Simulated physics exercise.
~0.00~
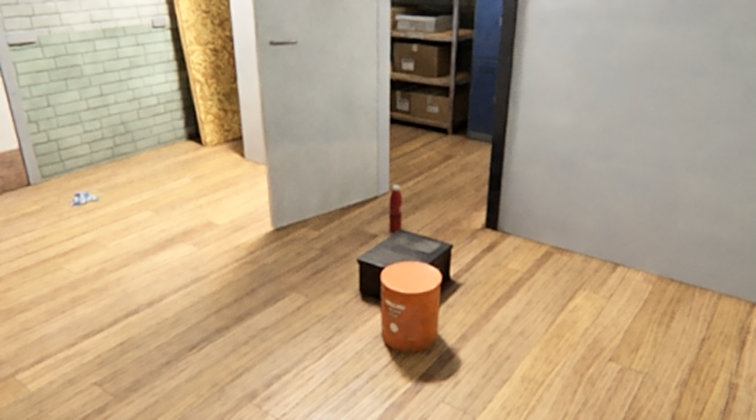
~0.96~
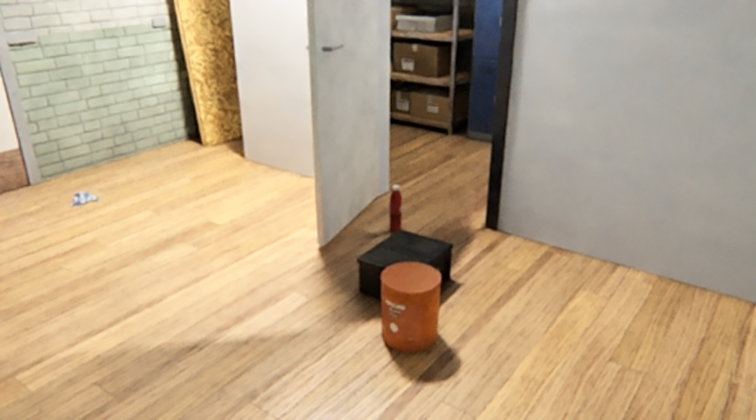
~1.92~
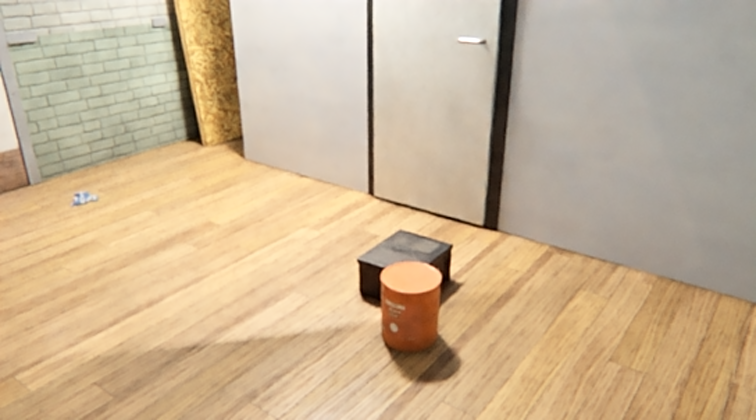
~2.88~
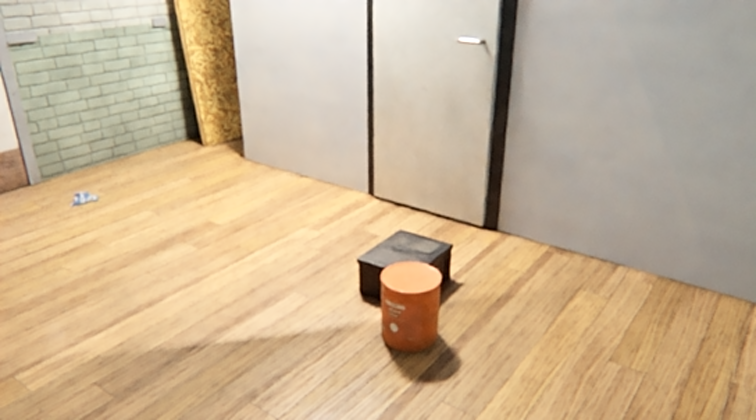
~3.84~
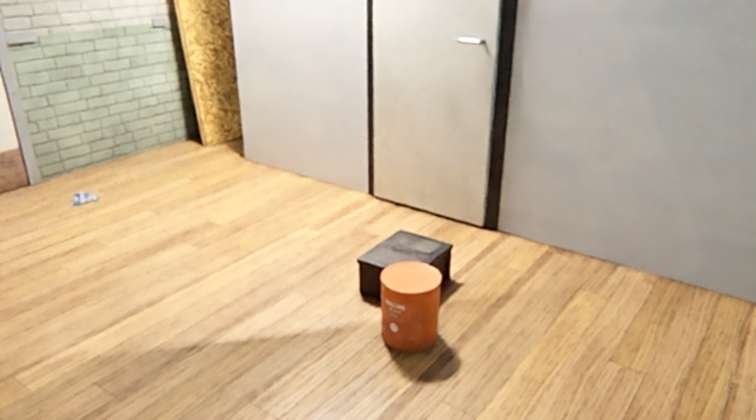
In the video, an open door swings slowly toward its frame in a wood-floored room, with a red bottle, black box and orange pail nearby. The door ends fully shut, the bottle no longer visible, while the box and pail stay in place.
